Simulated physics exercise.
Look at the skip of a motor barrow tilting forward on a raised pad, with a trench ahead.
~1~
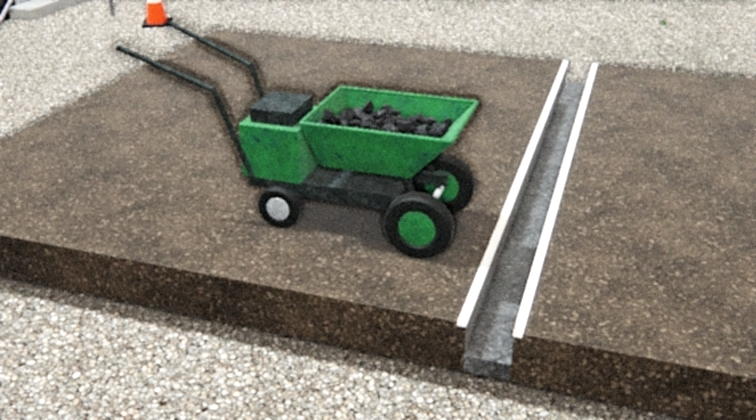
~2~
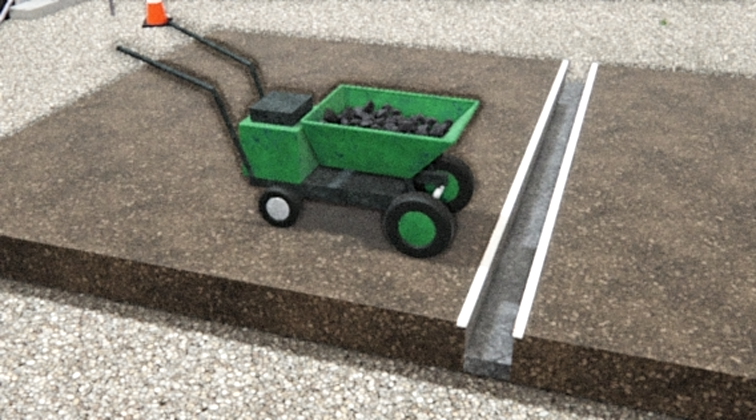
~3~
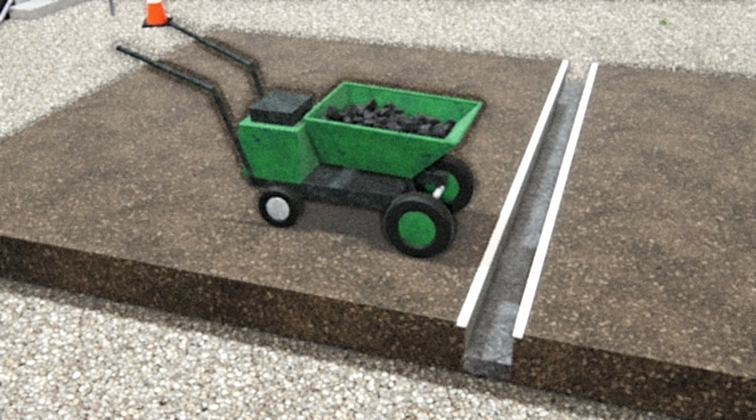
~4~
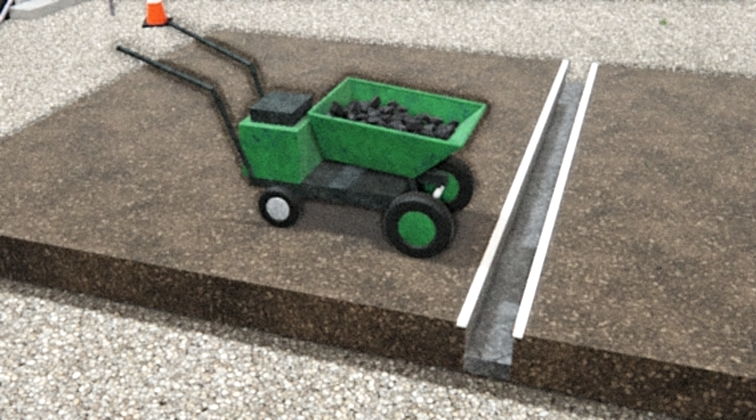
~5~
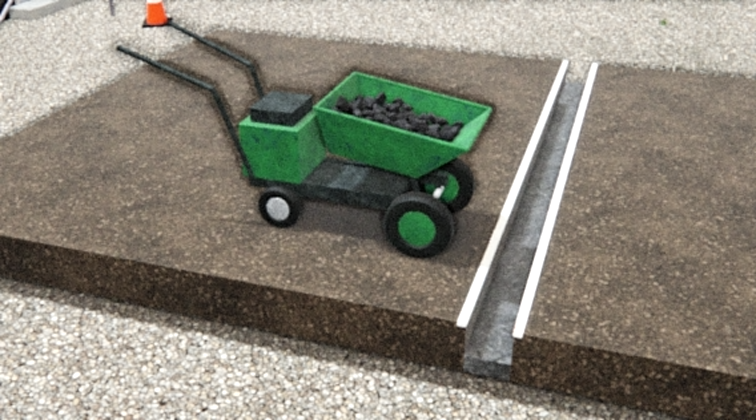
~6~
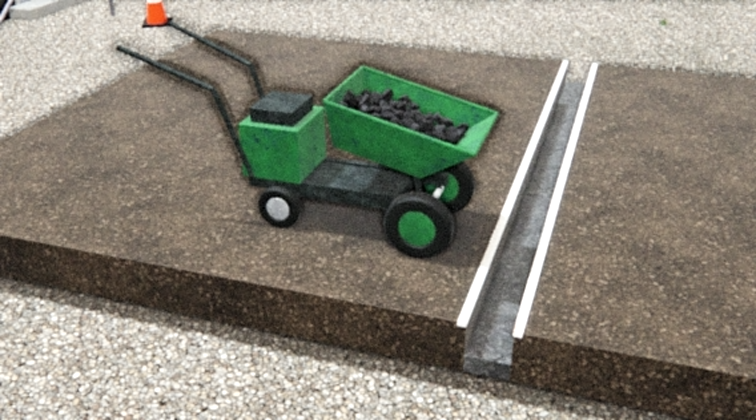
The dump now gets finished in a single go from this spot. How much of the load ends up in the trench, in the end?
The trench receives a minority of the load.
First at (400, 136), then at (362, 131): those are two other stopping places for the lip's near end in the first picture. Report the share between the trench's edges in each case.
The first stopping place yields 80 % and the other yields 40 %.
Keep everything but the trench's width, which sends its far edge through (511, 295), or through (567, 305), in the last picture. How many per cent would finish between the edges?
You'd get 10 in a hundred the first time and 90 in a hundred the second.
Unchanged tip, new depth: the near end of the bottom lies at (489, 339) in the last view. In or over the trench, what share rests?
It comes out near 20 percent.
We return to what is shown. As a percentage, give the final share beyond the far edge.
About 75 %.
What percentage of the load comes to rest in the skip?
Estimate: 0 %, roughly.
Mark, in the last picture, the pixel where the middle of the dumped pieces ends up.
Close to (566, 252).
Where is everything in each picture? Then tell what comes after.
In the first picture, lip of the skip at (452, 142), level; top of the load at (380, 126), lumps of coal; first edge of the trench at (475, 289); far edge at (528, 298), the trench under half as wide as the skip, and about as deep as wide.
In the second picture, lip of the skip at (453, 143), level; top of the load at (381, 125).
In the third picture, lip of the skip at (456, 144), tipped barely; top of the load at (372, 120).
In the fourth picture, lip of the skip at (461, 147), tipped barely; top of the load at (375, 118).
In the fifth picture, lip of the skip at (467, 150), tipped a little; top of the load at (365, 117).
In the sixth picture, lip of the skip at (474, 155), tipped a little; top of the load at (372, 113); first edge of the trench at (475, 289); far edge at (528, 298).
Soon, skip tipped well over; all in the skip.
A while on, skip tipped steeply; most in the skip; a stray few in or heaped over the trench; a small part beyond it; a small part falling.
Towards the end, skip tipped right over; a small part in the skip; about a quarter in or heaped over the trench; most beyond it.
Finally, skip tipped right over; a stray few in the skip; about a quarter in or heaped over the trench; most beyond it.
